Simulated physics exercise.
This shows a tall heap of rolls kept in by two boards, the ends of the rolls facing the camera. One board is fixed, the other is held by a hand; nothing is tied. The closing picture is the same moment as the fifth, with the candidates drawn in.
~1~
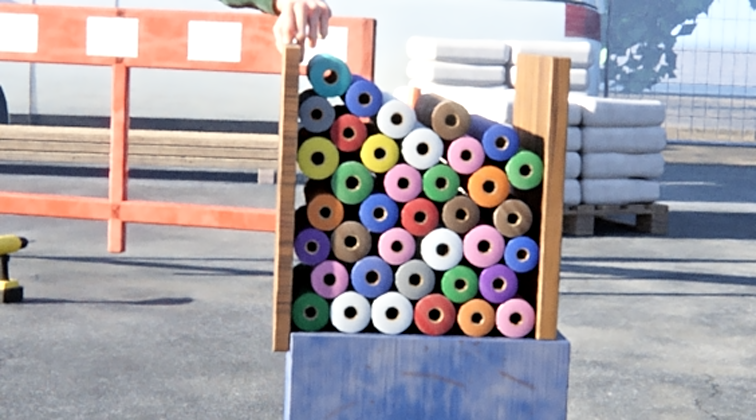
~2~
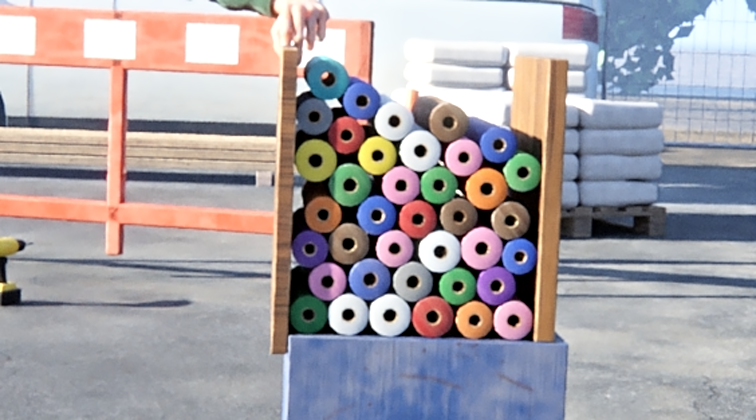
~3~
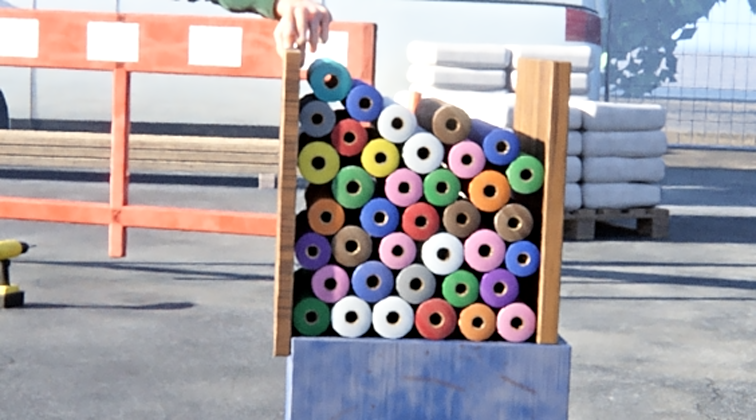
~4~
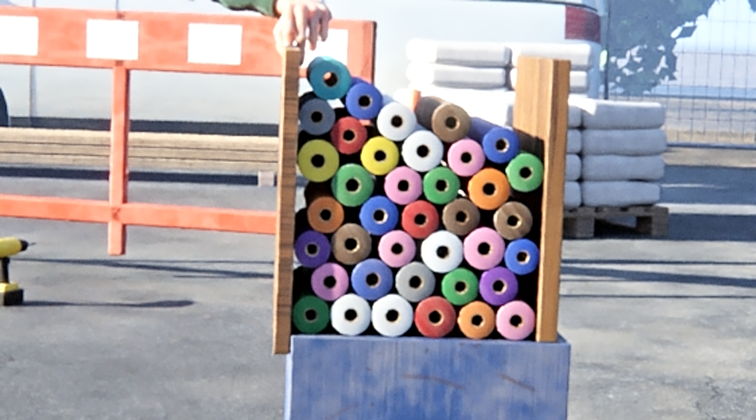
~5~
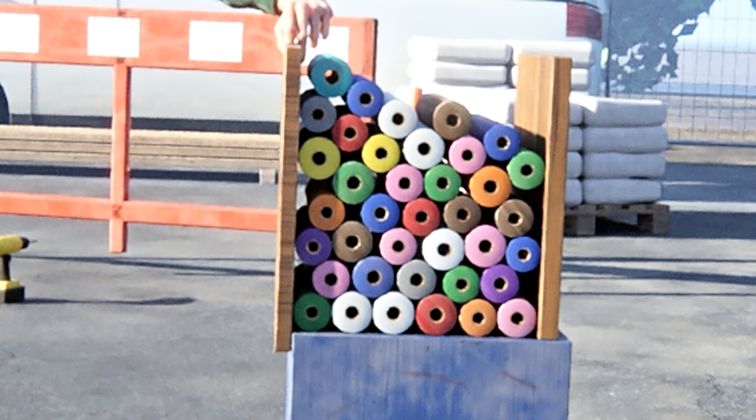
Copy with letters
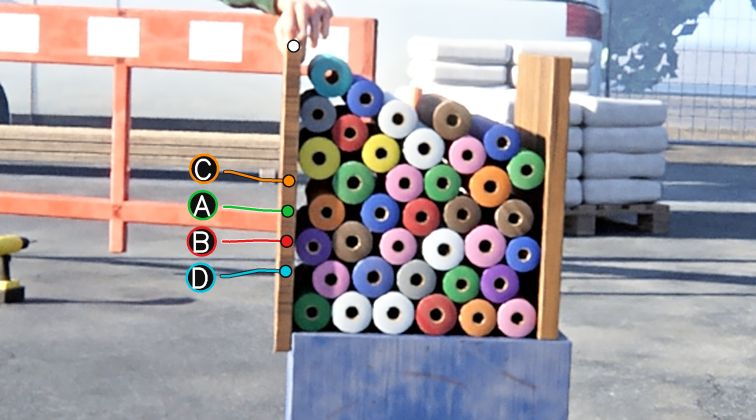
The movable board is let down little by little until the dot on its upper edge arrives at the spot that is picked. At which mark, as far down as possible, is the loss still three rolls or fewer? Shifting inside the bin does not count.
Slide it to C.
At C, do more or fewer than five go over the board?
At C, fewer than five.
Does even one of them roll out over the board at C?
Yes.
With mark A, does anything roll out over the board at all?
Yes, at A.
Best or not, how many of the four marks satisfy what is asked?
The number is one.
On the marked copy, A at (288, 211); B at (287, 241); C at (289, 181); D at (286, 272); the white dot at (294, 46).
With C. Early on, top of the board (300, 107).
Further on, top of the board (298, 176).
At the end, top of the board (297, 181), two out over the board.
As for the rest, A more than three out over the board; B more than three out over the board; D more than three out over the board.
